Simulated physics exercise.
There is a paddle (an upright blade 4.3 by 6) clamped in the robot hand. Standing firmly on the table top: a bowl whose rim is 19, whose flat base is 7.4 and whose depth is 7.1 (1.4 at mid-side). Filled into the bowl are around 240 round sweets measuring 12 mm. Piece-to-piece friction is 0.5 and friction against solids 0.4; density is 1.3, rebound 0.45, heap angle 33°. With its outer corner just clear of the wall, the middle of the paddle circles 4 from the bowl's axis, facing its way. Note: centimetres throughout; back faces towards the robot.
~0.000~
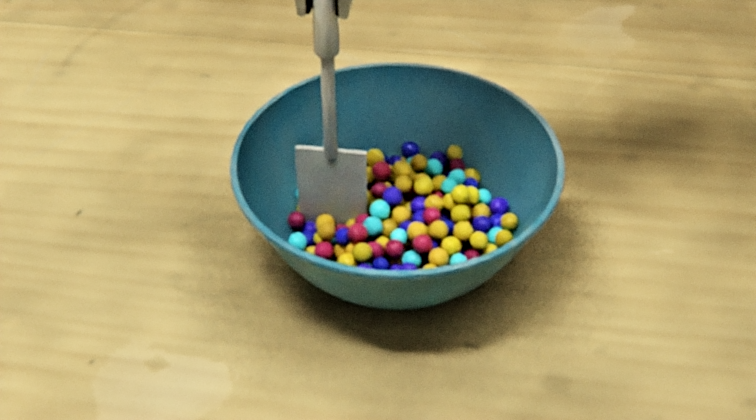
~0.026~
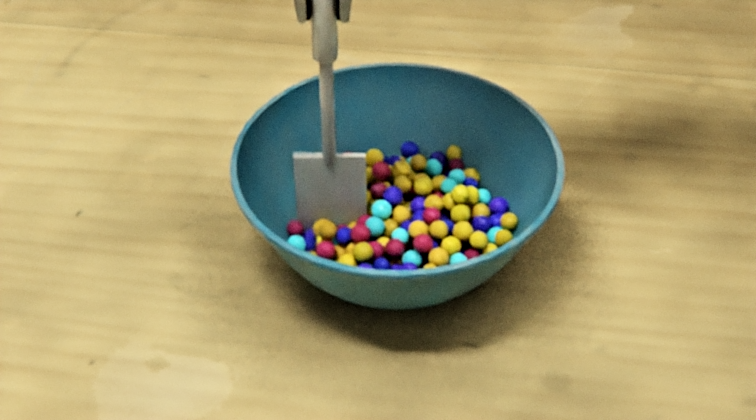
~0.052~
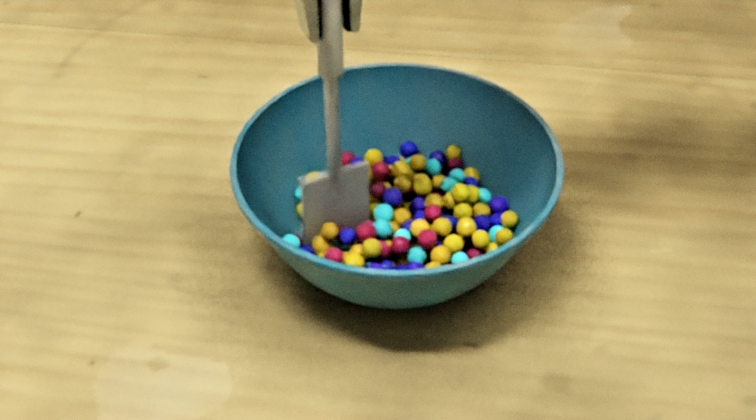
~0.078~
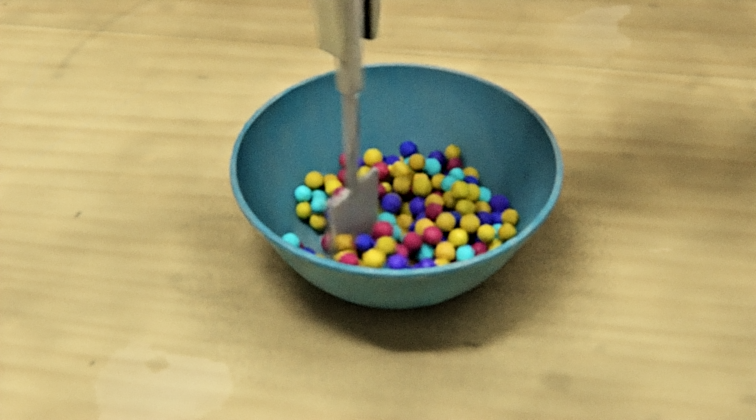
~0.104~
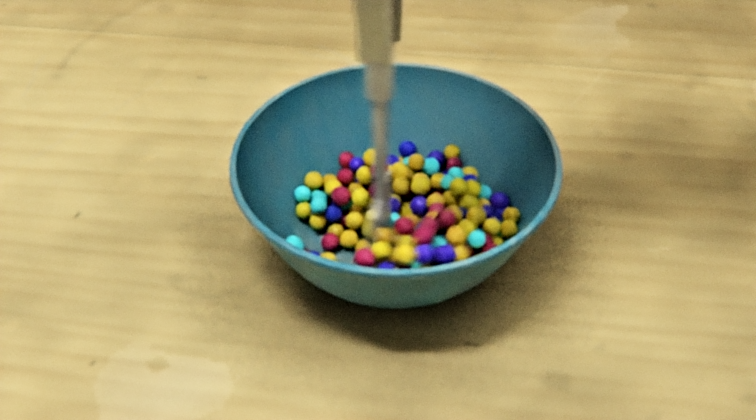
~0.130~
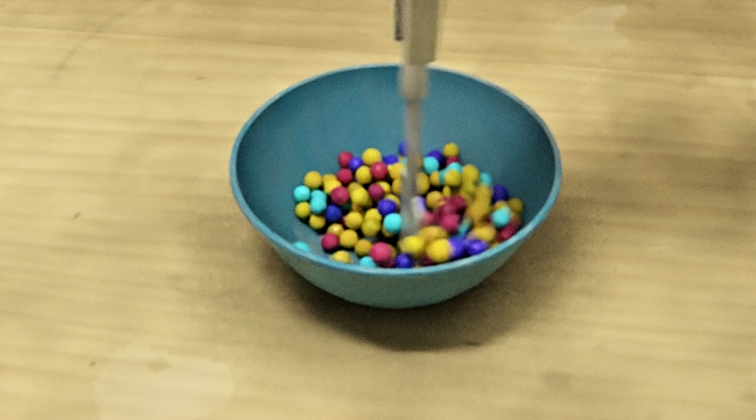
A robot-held paddle sweeps along the near side of a blue bowl, stirring colourful round sweets rightward.
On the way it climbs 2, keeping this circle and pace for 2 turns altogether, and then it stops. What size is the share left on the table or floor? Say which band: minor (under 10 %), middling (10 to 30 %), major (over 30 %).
Band: Middling.
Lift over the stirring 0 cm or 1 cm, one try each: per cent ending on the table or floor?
Roughly 25 and 20 per cent.
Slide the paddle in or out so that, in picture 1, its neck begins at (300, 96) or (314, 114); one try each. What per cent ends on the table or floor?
Roughly 0 % and 15 %.
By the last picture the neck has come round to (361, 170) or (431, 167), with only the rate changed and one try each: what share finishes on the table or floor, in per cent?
It comes to close to 0 per cent and close to 25 per cent.
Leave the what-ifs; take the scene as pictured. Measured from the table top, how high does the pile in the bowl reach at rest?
Measured height: Some 5.0 cm.
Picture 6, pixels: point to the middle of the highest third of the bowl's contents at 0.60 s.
About (417, 231).
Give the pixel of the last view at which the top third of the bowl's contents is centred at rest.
I'd put it at about (399, 221).
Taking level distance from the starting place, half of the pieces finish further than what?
Roughly 9 cm.
By 0.36 s, 346° round, highest piece 10 above the table; 208 in the bowl, 11 on the table or floor, 20 in flight or on the tool.
By 0.60 s, 222° round, highest piece 8 above the table; 192 in the bowl, 46 on the table or floor, 1 in flight or on the tool.
By 0.91 s, 0° round, highest piece 5 above the table; 192 in the bowl, 47 on the table or floor.
By 1.61 s, 0° round, highest piece 5 above the table; 192 in the bowl, 47 on the table or floor.
Final count, 192 in the bowl, 47 on the table or floor. That is 20 % on the table or floor.
